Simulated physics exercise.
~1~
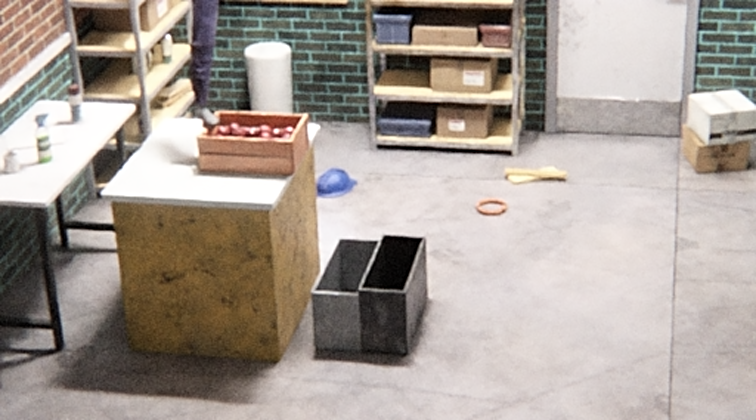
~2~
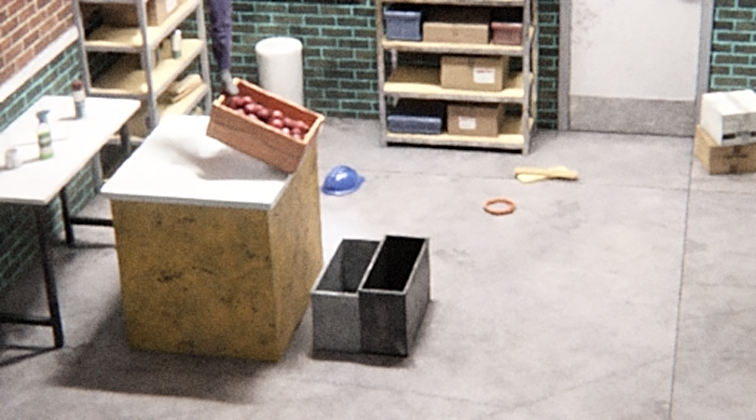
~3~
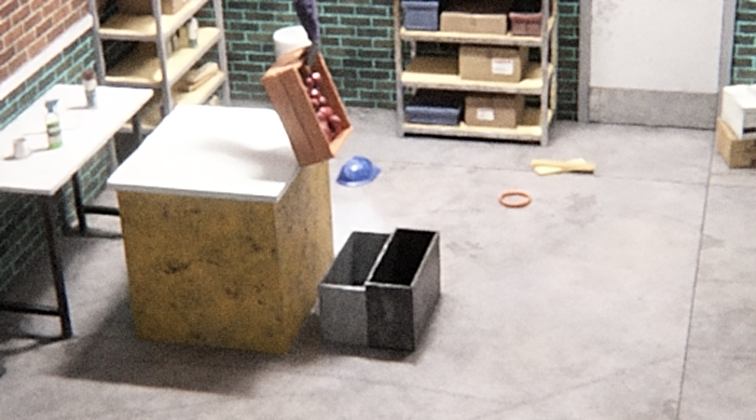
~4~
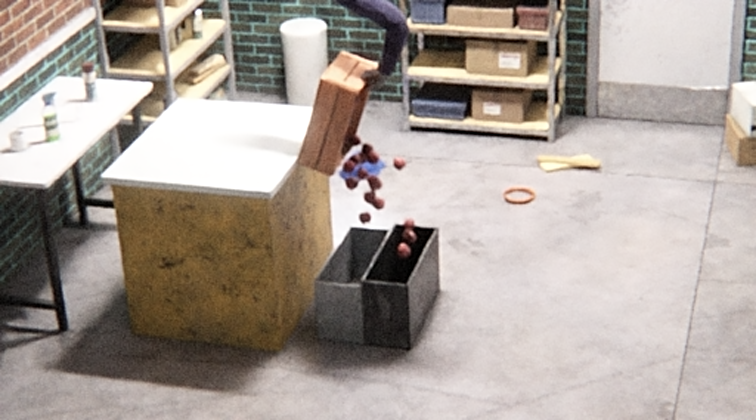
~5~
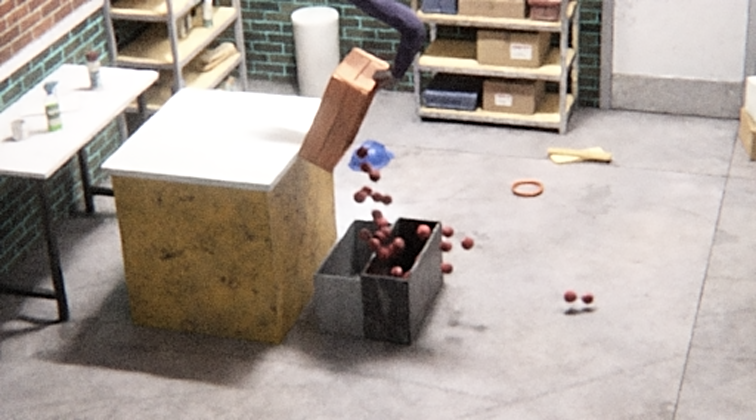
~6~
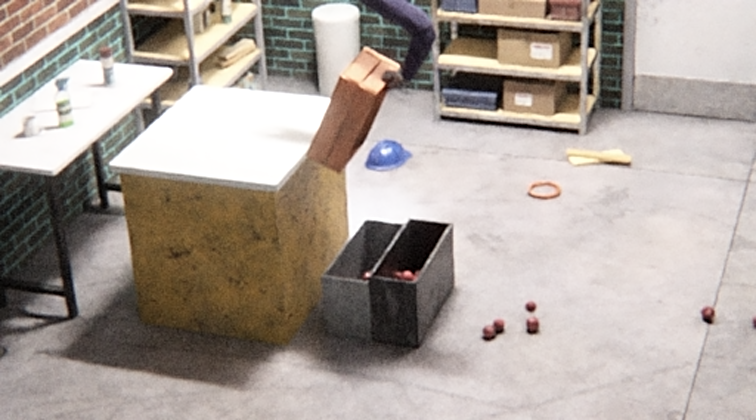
In a workshop with green brick walls and metal shelving, seen from above at an angle as the view drifts slightly sideways, a white-topped bench with scuffed yellow sides stands at left. On it sits an orange crate of red apples, and beyond it on the floor are an empty grey trough and a black tote. A dark-sleeved arm tips the crate rightward over the bench's edge until it is past vertical. Apples tumble out, most dropping into the containers, chiefly the black tote, while a few bounce past. Finally the crate hangs tilted, and several stray apples lie on the floor to the right.
